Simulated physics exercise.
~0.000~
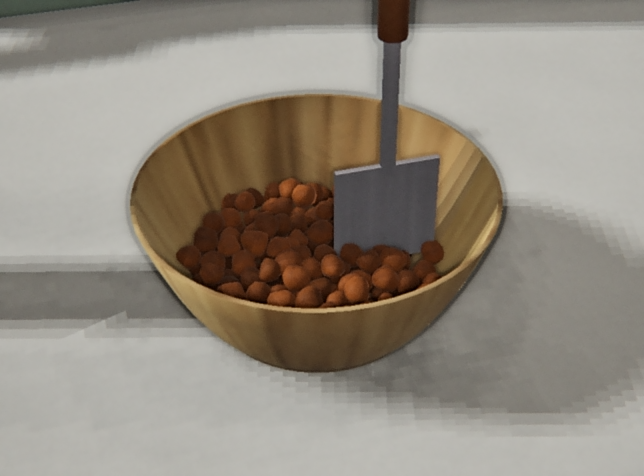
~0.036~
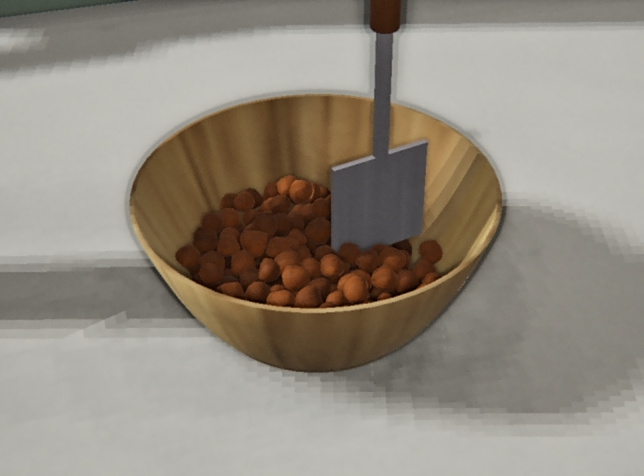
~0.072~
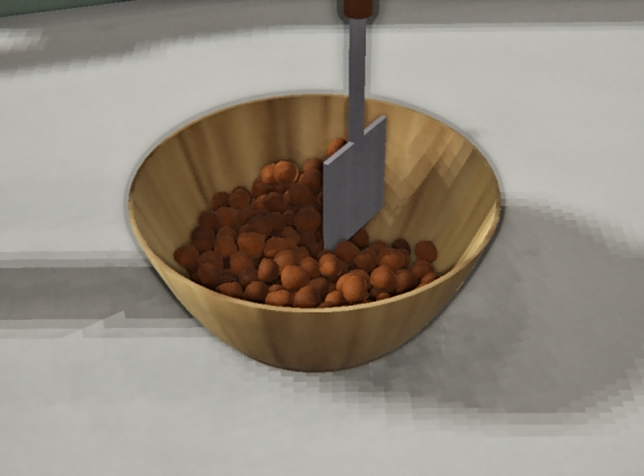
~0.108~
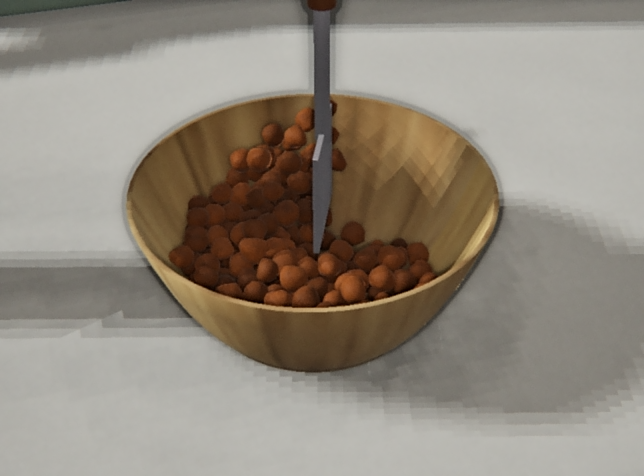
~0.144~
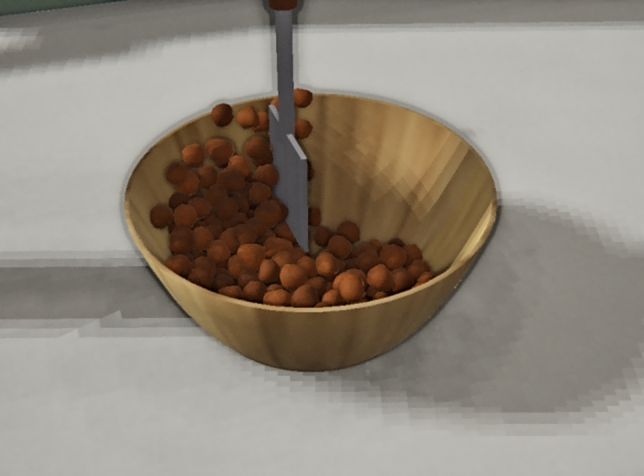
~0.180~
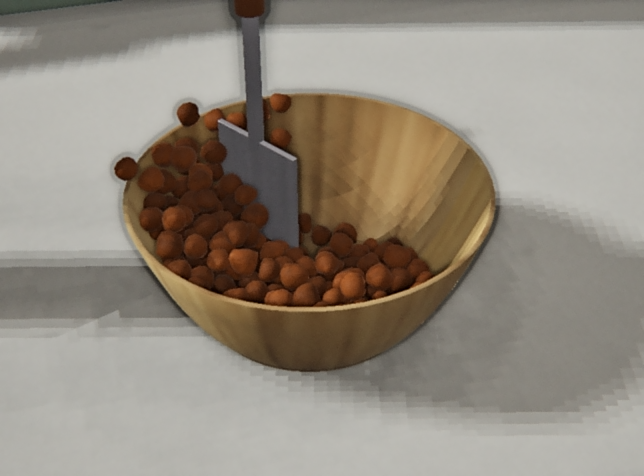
A wooden bowl holds reddish-brown balls as an upright metal paddle sweeps them leftward, heaping them up.
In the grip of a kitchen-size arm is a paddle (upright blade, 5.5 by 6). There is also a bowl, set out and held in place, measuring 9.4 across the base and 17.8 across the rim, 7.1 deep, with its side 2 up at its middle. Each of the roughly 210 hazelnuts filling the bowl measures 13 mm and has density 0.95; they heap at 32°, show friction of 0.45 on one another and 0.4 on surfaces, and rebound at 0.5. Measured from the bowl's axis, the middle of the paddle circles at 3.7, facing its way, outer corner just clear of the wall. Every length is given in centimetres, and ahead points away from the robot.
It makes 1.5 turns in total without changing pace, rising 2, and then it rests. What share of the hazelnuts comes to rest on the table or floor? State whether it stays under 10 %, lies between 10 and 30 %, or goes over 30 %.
It lies between 10 and 30 %.
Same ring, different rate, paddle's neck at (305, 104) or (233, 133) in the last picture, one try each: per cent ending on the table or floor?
First try: Around 5 %; second try: Around 30 %.
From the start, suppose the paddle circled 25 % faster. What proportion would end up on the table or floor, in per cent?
I'd expect about 25 %.
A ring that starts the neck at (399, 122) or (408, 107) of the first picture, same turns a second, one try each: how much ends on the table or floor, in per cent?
10 and 5 %.
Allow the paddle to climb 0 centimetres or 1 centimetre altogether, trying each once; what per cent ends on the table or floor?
Close to 20 percent and close to 20 percent.
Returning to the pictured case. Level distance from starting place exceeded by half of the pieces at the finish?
Distance: Close to 7 cm.
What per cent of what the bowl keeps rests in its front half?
I'd put it at roughly 50 per cent.
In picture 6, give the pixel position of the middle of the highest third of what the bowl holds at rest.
It is centred around (262, 256).
By 0.39 s, 283° round, highest piece 10 above the table; 191 in the bowl, 8 on the table or floor, 14 in flight or on the tool.
By 0.61 s, 84° round, highest piece 8 above the table; 181 in the bowl, 29 on the table or floor, 3 in flight or on the tool.
By 0.91 s, 180° round, highest piece 5 above the table; 180 in the bowl, 33 on the table or floor.
By 1.61 s, 180° round, highest piece 5 above the table; 180 in the bowl, 33 on the table or floor.
Final count, 180 in the bowl, 33 on the table or floor. That is 15 % on the table or floor.
